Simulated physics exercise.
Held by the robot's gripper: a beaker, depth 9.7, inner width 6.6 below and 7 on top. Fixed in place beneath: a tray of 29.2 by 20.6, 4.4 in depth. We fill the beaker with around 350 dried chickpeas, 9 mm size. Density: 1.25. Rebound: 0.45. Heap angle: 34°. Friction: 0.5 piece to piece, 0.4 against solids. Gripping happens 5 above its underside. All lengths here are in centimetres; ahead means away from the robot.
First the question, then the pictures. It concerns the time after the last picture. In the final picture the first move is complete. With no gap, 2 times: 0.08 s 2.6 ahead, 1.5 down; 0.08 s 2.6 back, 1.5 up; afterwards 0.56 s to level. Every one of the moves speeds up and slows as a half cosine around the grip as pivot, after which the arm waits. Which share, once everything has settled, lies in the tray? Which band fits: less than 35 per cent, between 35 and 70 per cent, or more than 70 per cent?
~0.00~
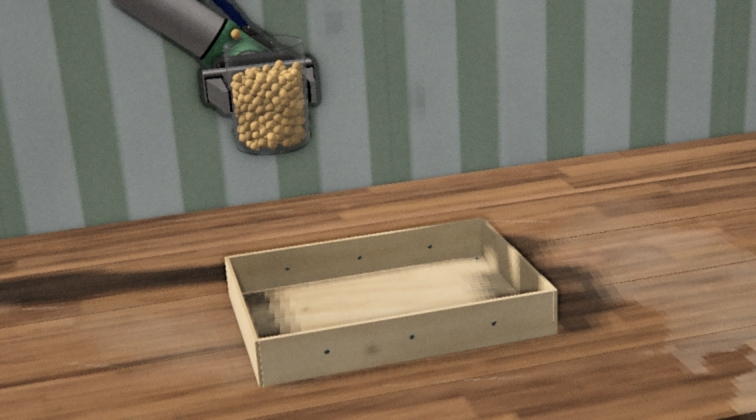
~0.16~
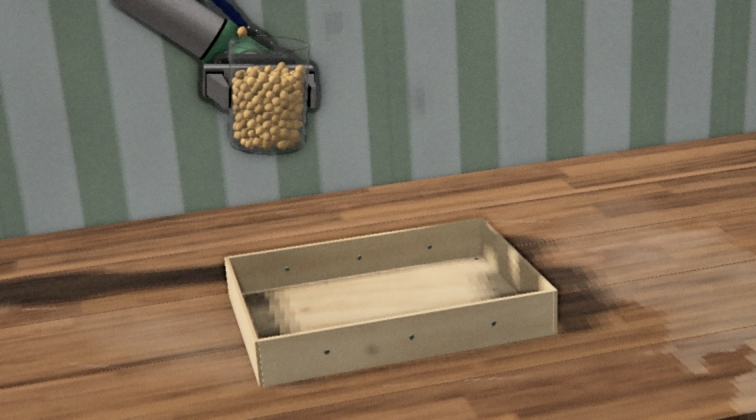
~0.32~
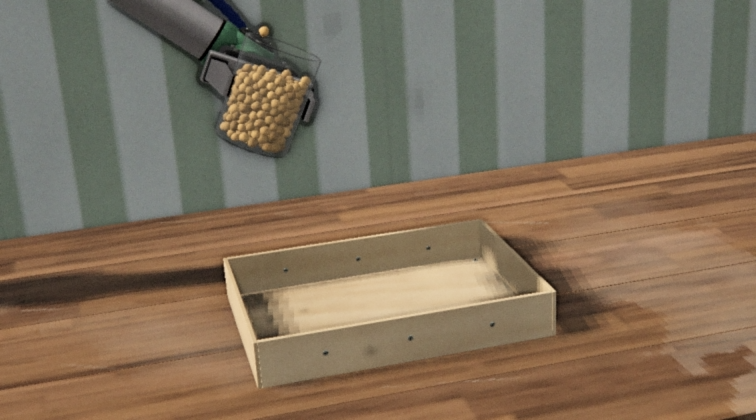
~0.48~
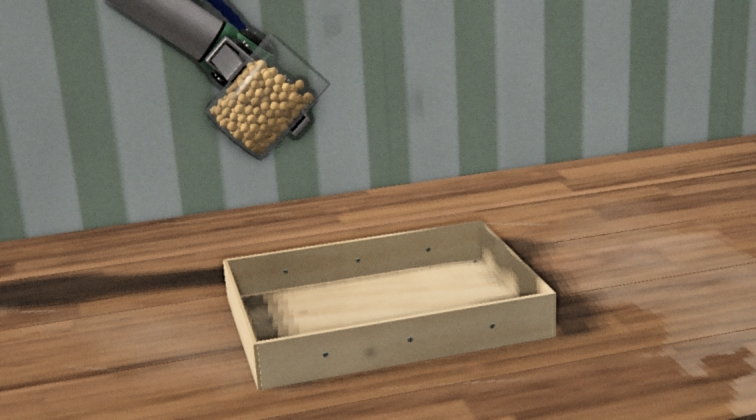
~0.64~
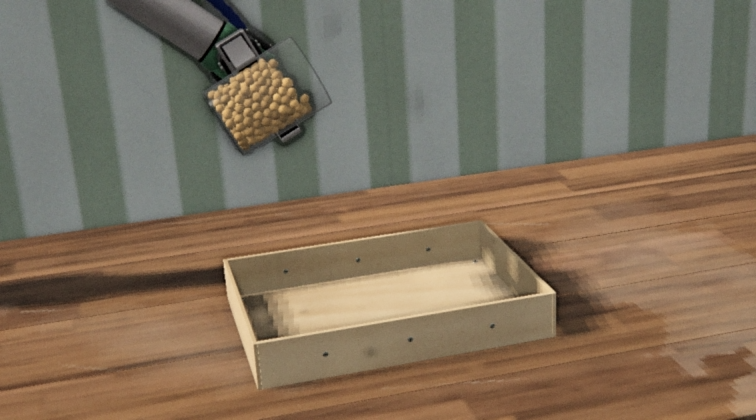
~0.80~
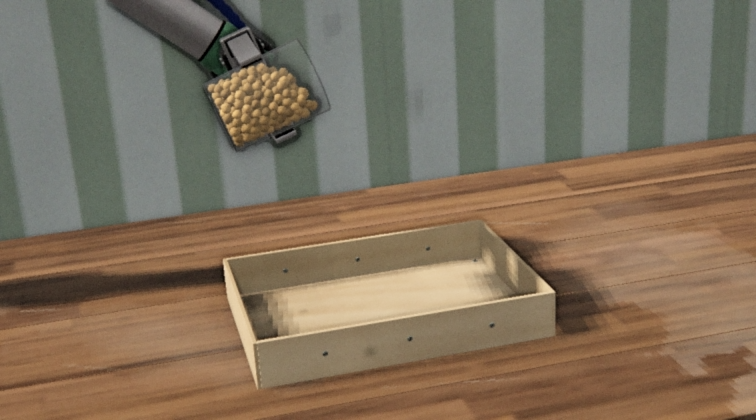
It falls below 35 per cent.
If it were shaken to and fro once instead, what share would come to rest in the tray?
Roughly 10 percent.
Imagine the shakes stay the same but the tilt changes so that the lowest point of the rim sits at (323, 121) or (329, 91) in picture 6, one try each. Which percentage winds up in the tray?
First try about 45 per cent, second try about 5 per cent.
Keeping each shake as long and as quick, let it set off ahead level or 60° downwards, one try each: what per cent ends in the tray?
Near 40 and 10 percent respectively.
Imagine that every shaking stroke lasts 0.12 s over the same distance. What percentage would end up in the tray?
About 10 per cent, then.
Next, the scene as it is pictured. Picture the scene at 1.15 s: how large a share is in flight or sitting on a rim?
Reading at that time: Some 6 per cent.
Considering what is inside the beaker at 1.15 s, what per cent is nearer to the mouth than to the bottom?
40 %.
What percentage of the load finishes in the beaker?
Roughly 80 percent.
After 1.15 s, tilted 70° forward, highest piece 27 above the table; 308 in the beaker, 23 in the tray, 20 in flight or on a rim.
After 1.50 s, tilted 16° forward, highest piece 29 above the table; 286 in the beaker, 64 in the tray, 1 in flight or on a rim.
After 1.88 s, level, highest piece 28 above the table; 286 in the beaker, 65 in the tray.
After 2.93 s, level, highest piece 28 above the table; 286 in the beaker, 65 in the tray.
In the end, 286 in the beaker, 65 in the tray. That is 19 % in the tray.
